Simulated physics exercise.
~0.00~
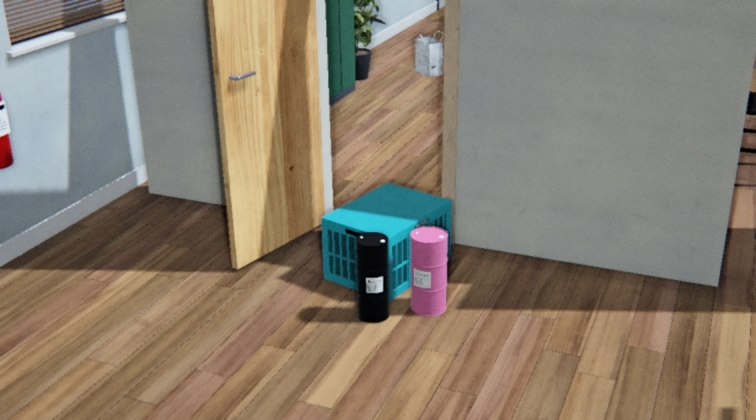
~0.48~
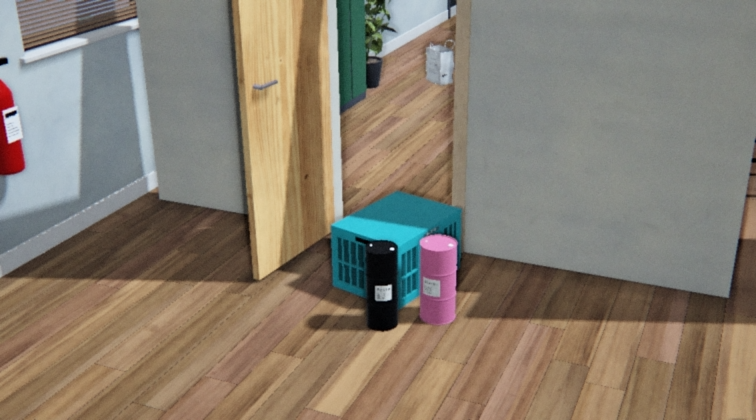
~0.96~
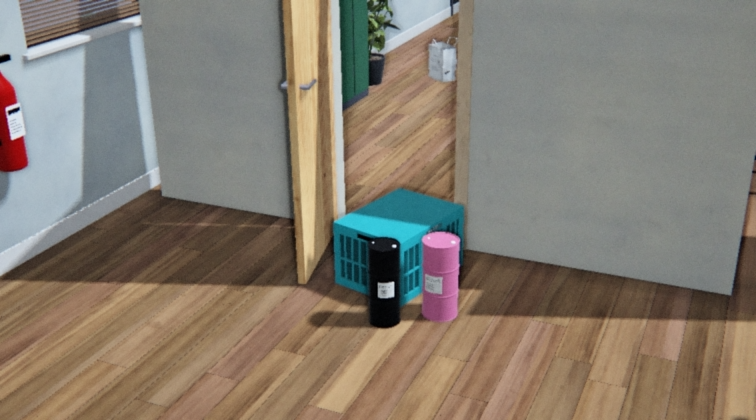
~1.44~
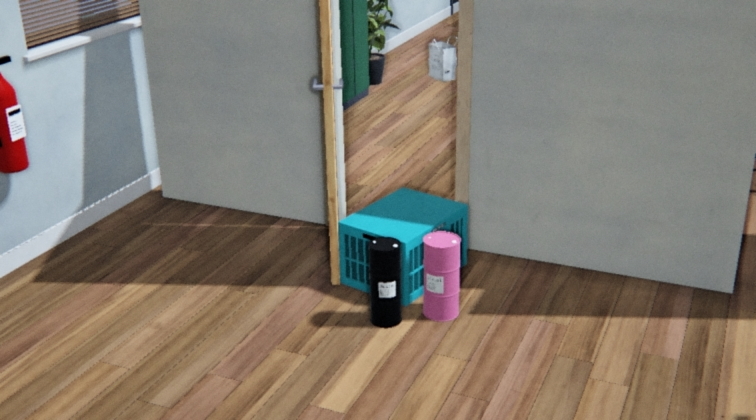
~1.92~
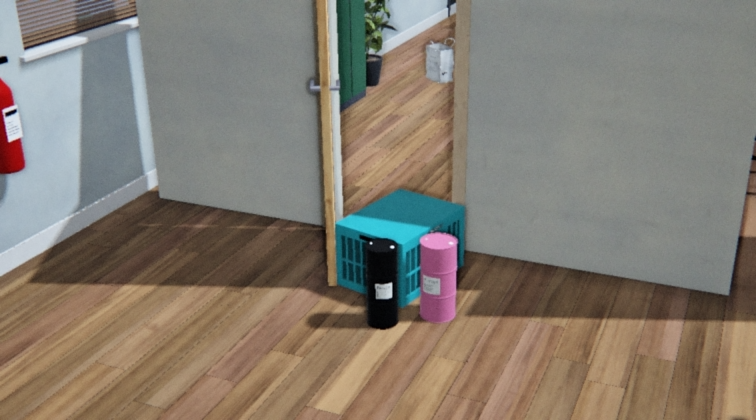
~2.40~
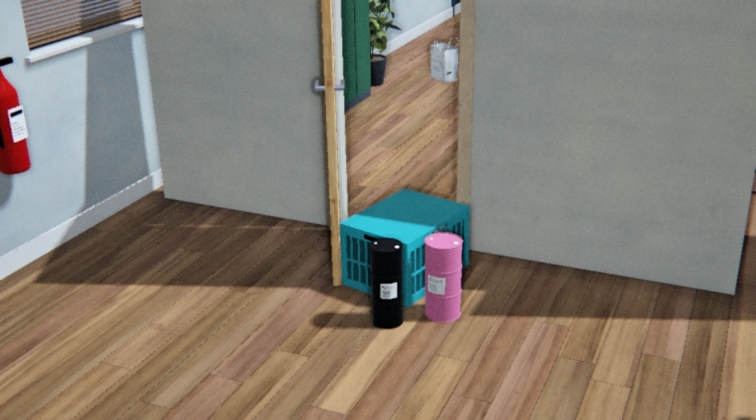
In the video, a wooden door swings partway toward its frame, then stops beside a turquoise crate in the doorway, with a black canister and a pink canister standing in front. The door remains partly open, and the crate and both canisters stay in place.
